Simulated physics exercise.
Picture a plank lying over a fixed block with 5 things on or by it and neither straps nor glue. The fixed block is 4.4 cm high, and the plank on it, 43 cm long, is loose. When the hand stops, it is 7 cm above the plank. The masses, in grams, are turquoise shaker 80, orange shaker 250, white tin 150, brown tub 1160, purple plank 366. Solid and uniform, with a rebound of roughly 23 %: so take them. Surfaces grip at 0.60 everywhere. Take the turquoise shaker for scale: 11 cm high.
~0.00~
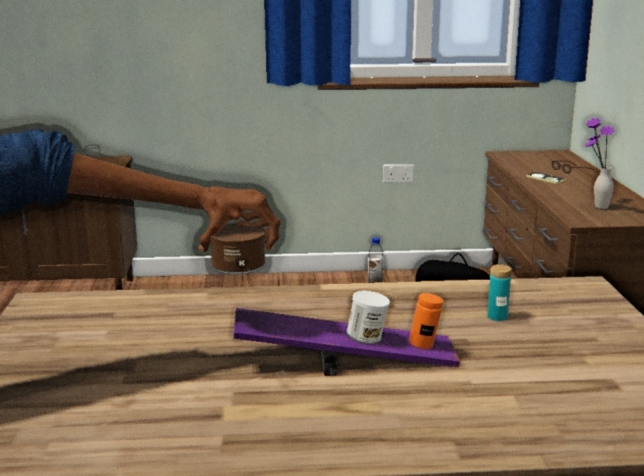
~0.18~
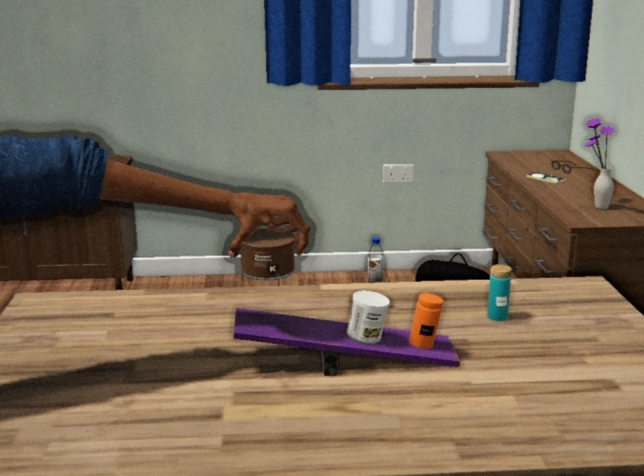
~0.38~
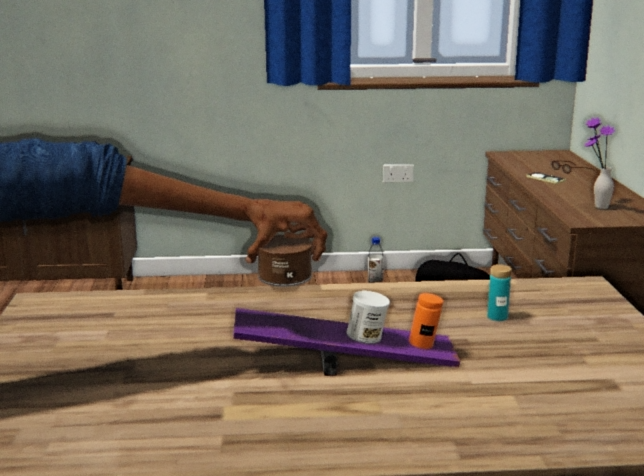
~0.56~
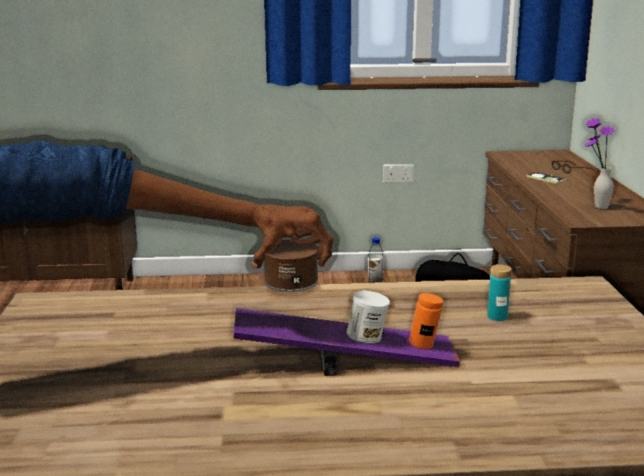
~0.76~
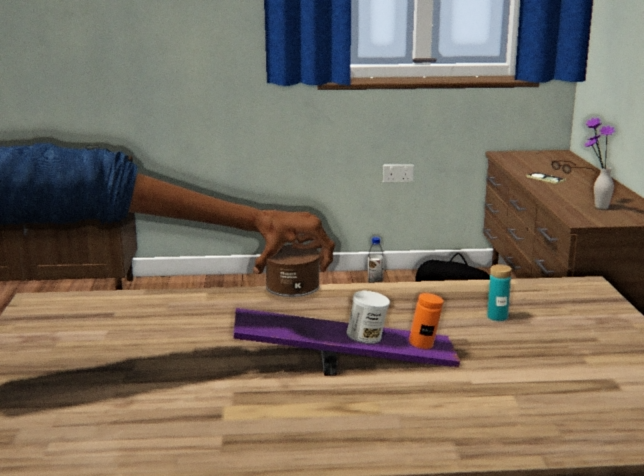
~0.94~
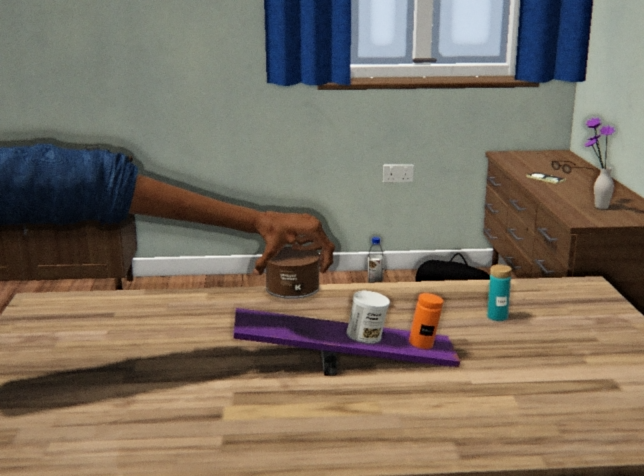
A hand carried a brown tub in from the left, slowed, and held it still above the raised left side of a tilted purple plank, where a white tin and an orange shaker sat.
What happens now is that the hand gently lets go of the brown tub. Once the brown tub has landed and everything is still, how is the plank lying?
Likely the plank takes on the reverse lean.
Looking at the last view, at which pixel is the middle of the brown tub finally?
It comes to rest near (289, 326).
By 1.24 s, plank at 14°, tipped the other way; brown tub tilted 14° near (289, 326); orange shaker tilted 26°; white tin tilted 26°.
By 2.34 s, plank at 14°, tipped the other way; brown tub tilted 14° near (289, 326); orange shaker tilted 54°; white tin tilted 51°.
By 3.04 s, plank at 14°, tipped the other way; brown tub tilted 14° near (289, 326); orange shaker upside down; white tin tilted 25°.
When it is over (4.0 s), plank at 14°, tipped the other way; lying over on the table or plank, orange shaker; not toppled but over 4 cm from the start, white tin and brown tub; the other 2 within 4 cm of the start. End places, in pixels of the last picture, brown tub near (289, 326). The plank tips across.
